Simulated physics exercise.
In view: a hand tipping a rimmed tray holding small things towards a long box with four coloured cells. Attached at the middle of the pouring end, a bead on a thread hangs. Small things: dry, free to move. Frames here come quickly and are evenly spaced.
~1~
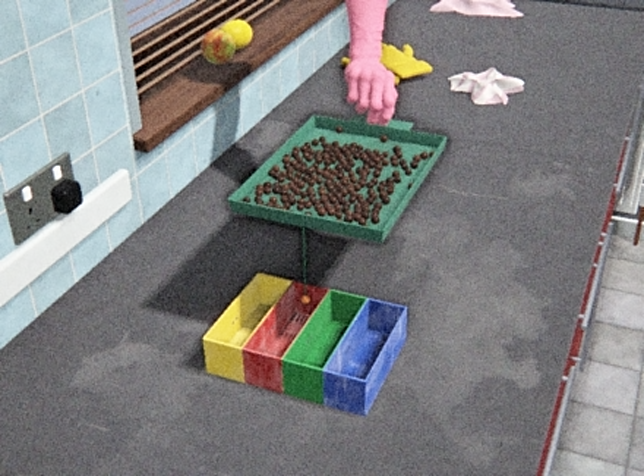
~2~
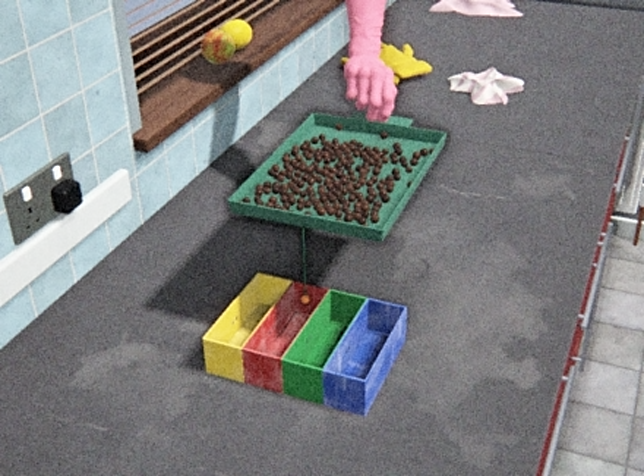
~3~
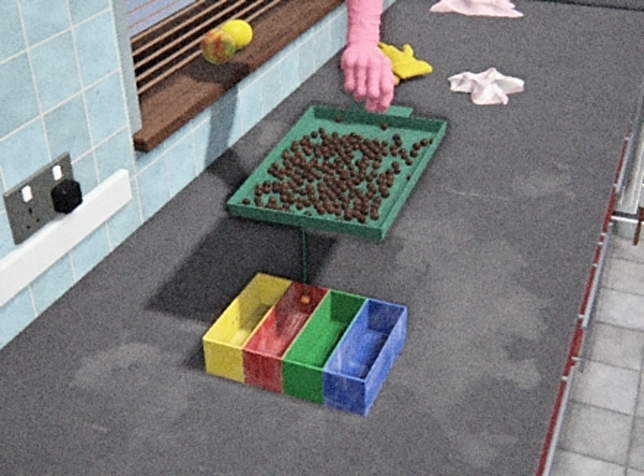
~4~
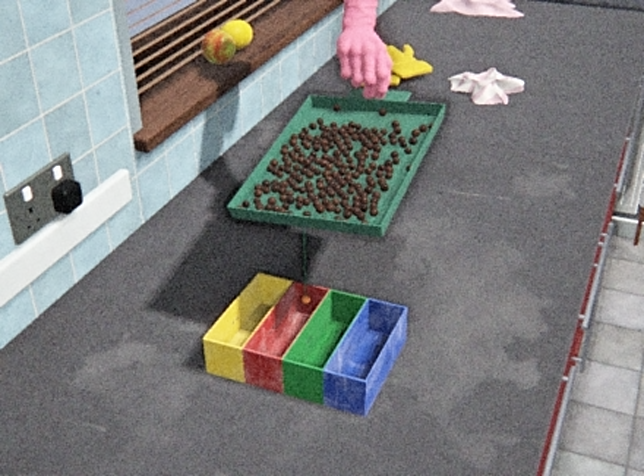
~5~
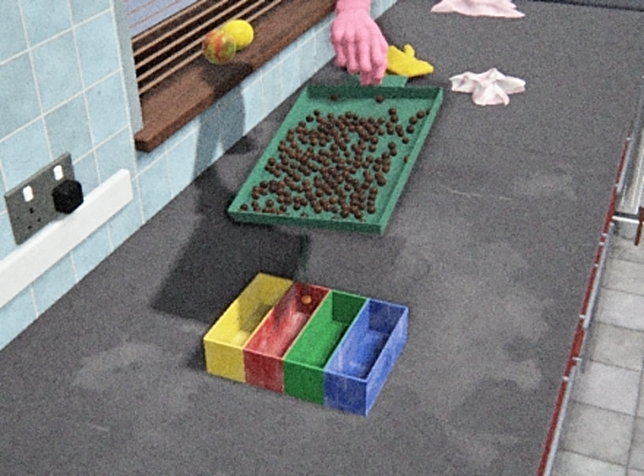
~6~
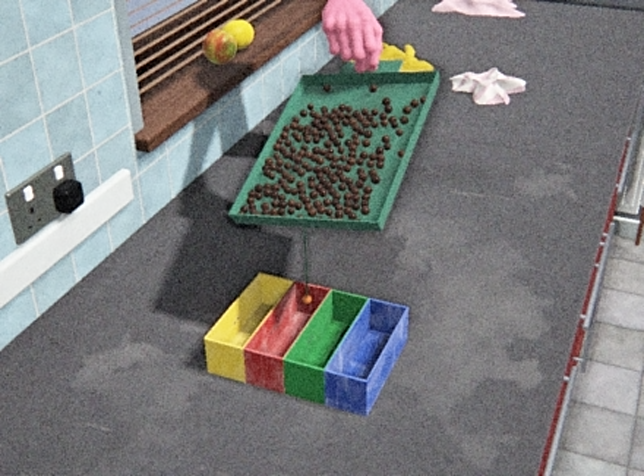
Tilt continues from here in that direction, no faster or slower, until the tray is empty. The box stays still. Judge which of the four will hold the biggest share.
I would say the yellow cell.
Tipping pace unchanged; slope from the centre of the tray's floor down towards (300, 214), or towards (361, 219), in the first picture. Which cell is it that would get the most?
First: The yellow cell, second: The blue one.
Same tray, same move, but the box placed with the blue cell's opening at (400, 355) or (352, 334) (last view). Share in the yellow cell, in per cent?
Roughly 10 per cent, then roughly 60 per cent.
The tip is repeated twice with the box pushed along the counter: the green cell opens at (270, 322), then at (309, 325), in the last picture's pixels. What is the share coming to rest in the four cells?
The first comes to 100 percent and the second to 90 percent.
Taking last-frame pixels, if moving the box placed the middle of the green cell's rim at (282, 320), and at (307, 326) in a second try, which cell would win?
Case 1 - the cell in red; case 2 - the yellow one.
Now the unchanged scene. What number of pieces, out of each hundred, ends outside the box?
I'd say around 40 per cent.
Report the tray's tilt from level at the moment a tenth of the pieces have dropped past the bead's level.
The tilt is near 95° by then.
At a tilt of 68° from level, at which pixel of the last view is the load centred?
(281, 174).
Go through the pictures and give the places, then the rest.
In the first picture, corners of the pouring end at (231, 199) and (382, 229), level; middle of the load at (331, 178), chocolate balls; bead on its thread at (306, 299); yellow cell at (224, 357); red cell at (263, 367); green cell at (303, 378); blue cell at (345, 390).
In the second picture, corners of the pouring end at (231, 199) and (381, 228), level; middle of the load at (330, 177).
In the third picture, corners of the pouring end at (231, 202) and (381, 227), tipped barely, lowest at the left corner; middle of the load at (330, 173).
In the fourth picture, corners of the pouring end at (230, 206) and (379, 224), tipped a little, lowest at the left corner; middle of the load at (329, 167).
In the fifth picture, corners of the pouring end at (231, 209) and (378, 222), tipped clearly, lowest at the left corner; middle of the load at (326, 163).
In the sixth picture, corners of the pouring end at (232, 213) and (377, 220), tipped clearly, lowest at the left corner; middle of the load at (320, 161), nearly all on the move; yellow cell at (225, 357); red cell at (264, 367); green cell at (304, 378); blue cell at (346, 390).
Soon, tray tipped steeply; nearly all on the tray; a stray few falling or outside the box.
A while on, tray tipped past a quarter turn; a small part on the tray; about a third in the yellow cell; a small part in the red cell; about half falling or outside the box.
Towards the end, tray tipped past a quarter turn; about half in the yellow cell; a small part in the red cell; a stray few in the green cell; about a third falling or outside the box.
Finally, tray tipped past a quarter turn; about half in the yellow cell; a small part in the red cell; a stray few in the green cell; none in the blue cell; about a third outside the box.
